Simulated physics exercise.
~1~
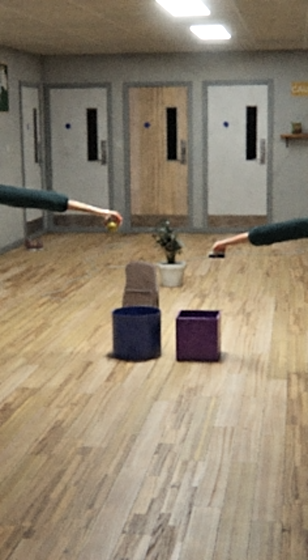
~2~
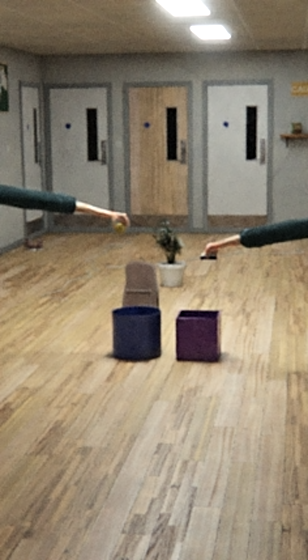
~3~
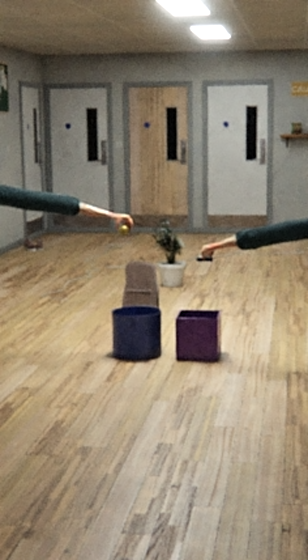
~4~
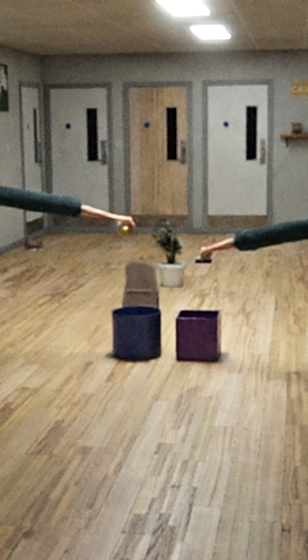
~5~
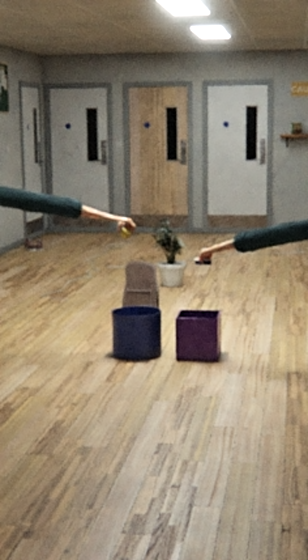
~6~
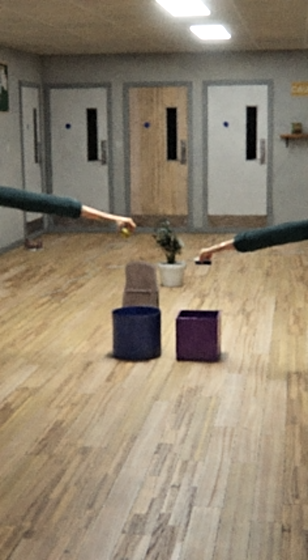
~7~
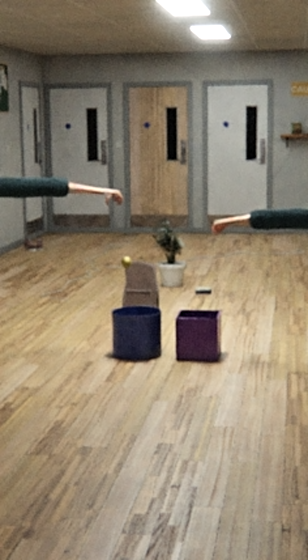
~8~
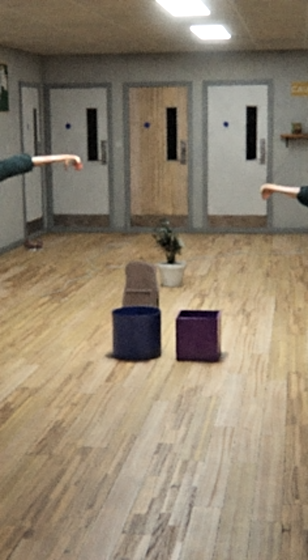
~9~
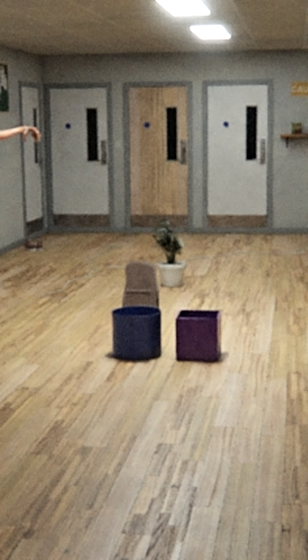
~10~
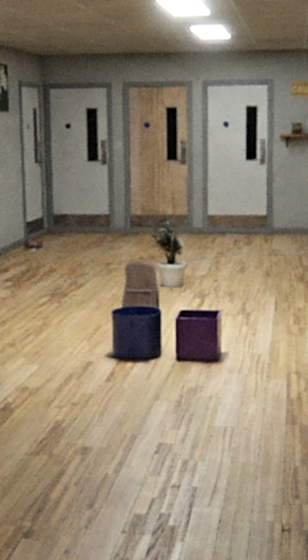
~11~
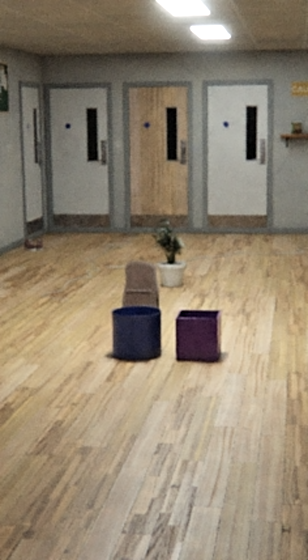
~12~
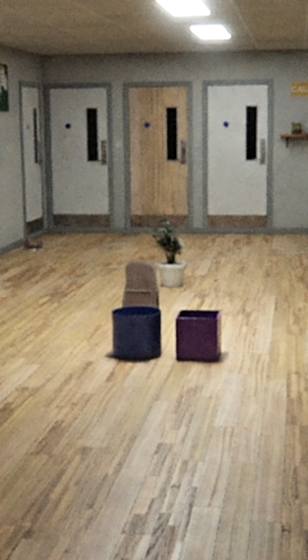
In a wood-floored room with three doors along the back wall, two outstretched hands hold a small yellow apple and a dark blue sponge above two open containers, then release them. Both objects drop into the containers as the arms withdraw, leaving the containers standing still.
